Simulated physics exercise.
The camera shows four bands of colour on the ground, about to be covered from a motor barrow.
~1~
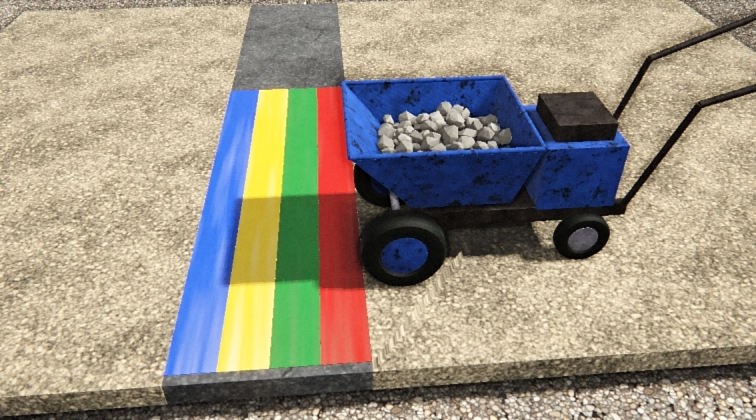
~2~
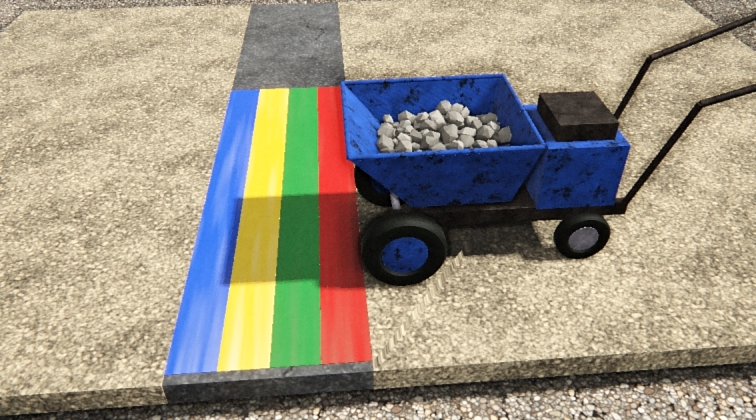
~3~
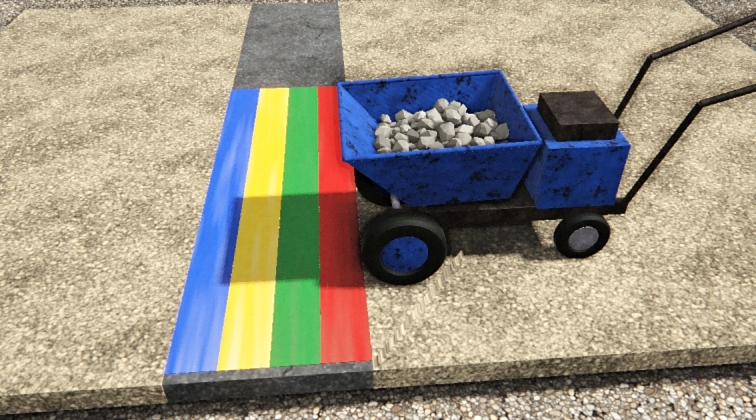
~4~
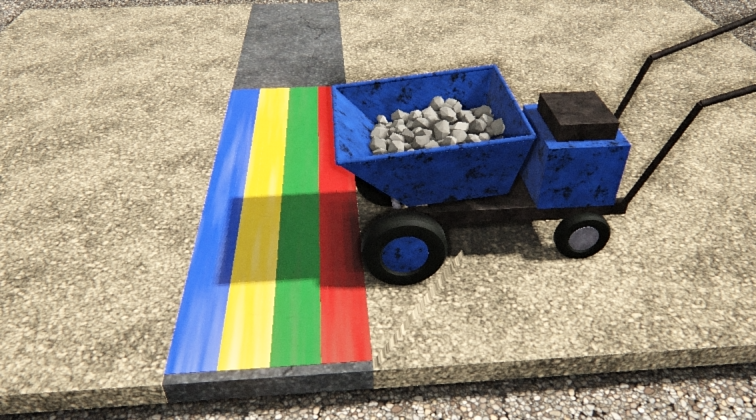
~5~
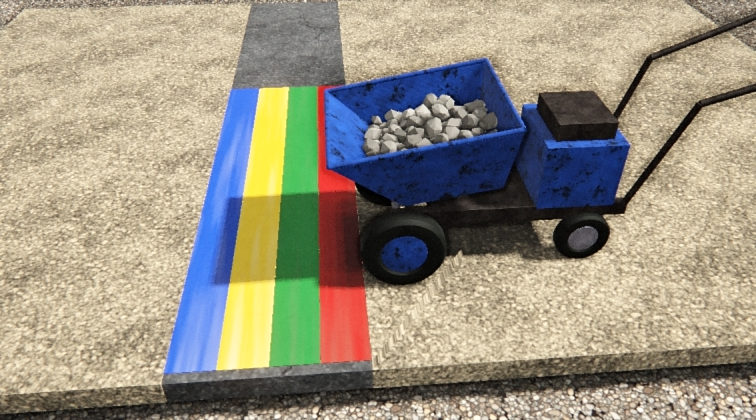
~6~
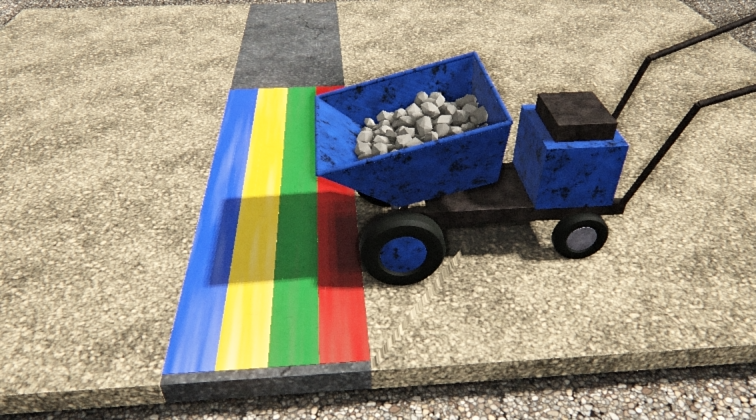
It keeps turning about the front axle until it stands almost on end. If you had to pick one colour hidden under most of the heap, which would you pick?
I would pick yellow.
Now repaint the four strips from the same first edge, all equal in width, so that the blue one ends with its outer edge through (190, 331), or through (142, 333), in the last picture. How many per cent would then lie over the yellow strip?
The first case gives around 30 %, the second around 40 %.
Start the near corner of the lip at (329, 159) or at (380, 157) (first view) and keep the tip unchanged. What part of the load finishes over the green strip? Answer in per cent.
In turn 0 and 30 in a hundred.
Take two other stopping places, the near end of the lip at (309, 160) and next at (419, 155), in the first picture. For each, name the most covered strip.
Taking them in order, it would be that blue strip and then green.
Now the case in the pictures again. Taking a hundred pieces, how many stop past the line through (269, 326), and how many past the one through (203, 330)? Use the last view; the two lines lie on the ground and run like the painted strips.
Close to 60 per cent, then close to 10 per cent.
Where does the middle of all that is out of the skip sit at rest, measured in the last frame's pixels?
Close to (246, 242) in the last view.
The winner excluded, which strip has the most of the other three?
The blue one.
Just after the last frame, skip tipped steeply; every one in the skip.
A moment on, skip tipped steeply; almost all in the skip; just a few over the yellow strip; just a few over the blue strip.
Further on, skip tipped right over; roughly a third in the skip; about a tenth over the green strip; roughly a third over the yellow strip; roughly a quarter over the blue strip; about a tenth off the paint.
When it is over, skip tipped right over; roughly a third in the skip; not one over the red strip; about a tenth over the green strip; roughly a third over the yellow strip; roughly a quarter over the blue strip; about a tenth off the paint.
